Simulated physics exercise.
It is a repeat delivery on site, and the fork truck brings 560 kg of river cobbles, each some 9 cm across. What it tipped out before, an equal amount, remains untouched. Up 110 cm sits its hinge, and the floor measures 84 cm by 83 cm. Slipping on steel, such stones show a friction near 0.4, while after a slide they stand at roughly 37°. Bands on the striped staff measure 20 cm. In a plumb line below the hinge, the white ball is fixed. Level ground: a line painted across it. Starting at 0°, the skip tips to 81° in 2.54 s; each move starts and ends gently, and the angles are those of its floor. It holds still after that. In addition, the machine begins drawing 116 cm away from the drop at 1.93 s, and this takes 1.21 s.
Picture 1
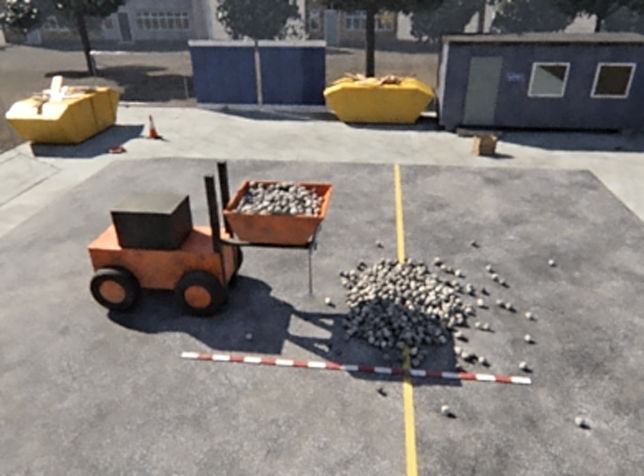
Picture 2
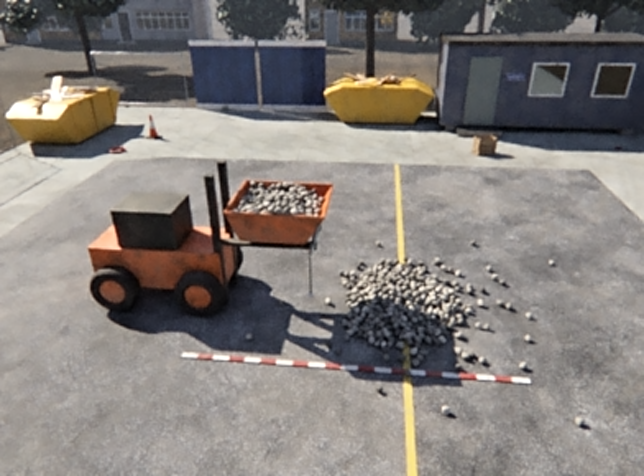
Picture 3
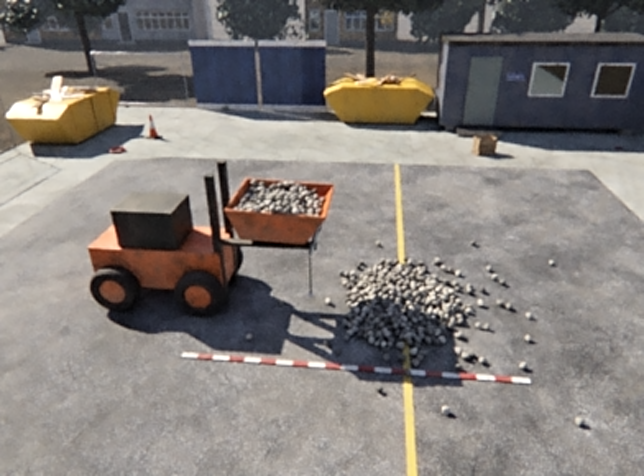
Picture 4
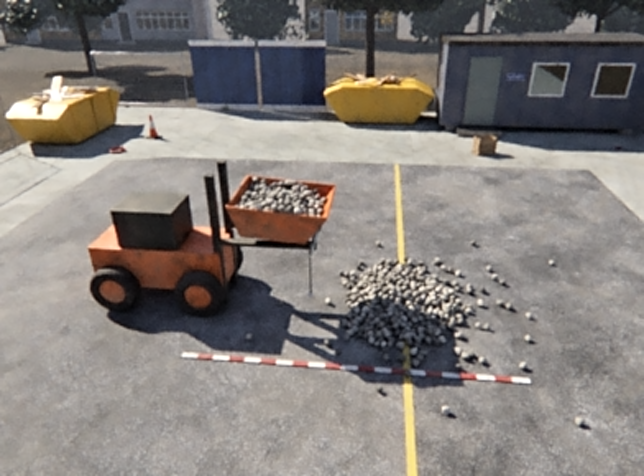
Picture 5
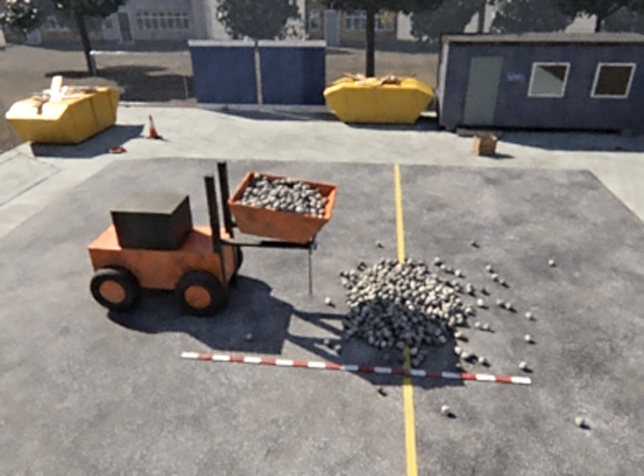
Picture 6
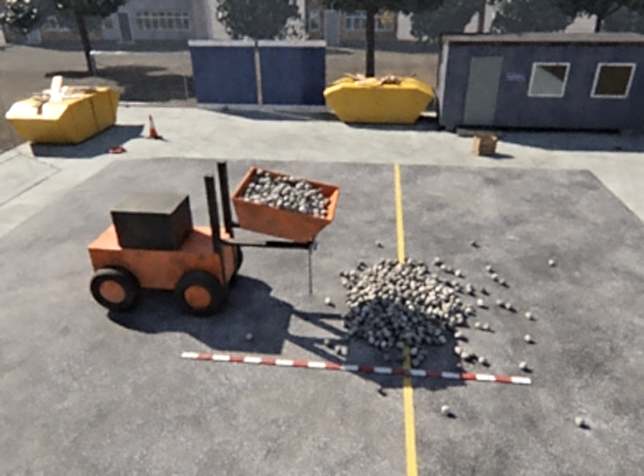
A paved yard in sunlight is seen from a raised, fixed viewpoint, with yellow skips, dark containers and trees along the back. An orange fork truck with a dark cab stands at left, holding an orange skip of grey stones, near a loose stone heap across a yellow line, behind a red-and-white staff. The raised skip slowly tilts a little to the right while the truck and heap stay still.
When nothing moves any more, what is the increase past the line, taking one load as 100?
I would say 15 out of 100.
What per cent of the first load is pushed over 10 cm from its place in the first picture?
15 per cent.
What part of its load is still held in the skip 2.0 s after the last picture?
Some 10 %, roughly, is held.
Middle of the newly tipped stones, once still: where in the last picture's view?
Centre: Approx. (359, 297).
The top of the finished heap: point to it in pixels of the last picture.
I'd put the top near (382, 286).
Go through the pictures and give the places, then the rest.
The first picture shows lip at (324, 218), floor tilted 0°, highest stones at (281, 190). The earlier load is highest near (385, 293), 24 cm above ground level, 59 % short of the line, 41 % past the line.
The second picture shows lip at (324, 218), floor tilted 1°, highest stones at (279, 189).
The third picture shows lip at (325, 218), floor tilted 2°, highest stones at (275, 189).
The fourth picture shows lip at (327, 219), floor tilted 4°, highest stones at (274, 186).
The fifth picture shows lip at (329, 220), floor tilted 8°, highest stones at (272, 185).
The sixth picture shows lip at (332, 221), floor tilted 11°, highest stones at (265, 182).
Then, 1.3 s after the last picture the floor is at 68°; in per cent of one load, 95 in the skip, 64 short of the line, 41 past the line; the foremost stones are at (526, 315).
Then, 2.0 s after the last picture the floor is at 81°; in per cent of one load, 10 in the skip, 137 short of the line, 53 past the line; the foremost stones are at (521, 303).
Then, 3.0 s after the last picture the floor is at 81°; in per cent of one load, 0 in the skip, 144 short of the line, 56 past the line; the foremost stones are at (526, 315).
Then, 5.7 s after the last picture the floor is at 81°; in per cent of one load, 0 in the skip, 144 short of the line, 56 past the line; the foremost stones are at (521, 303). Net gain past the line, 15.
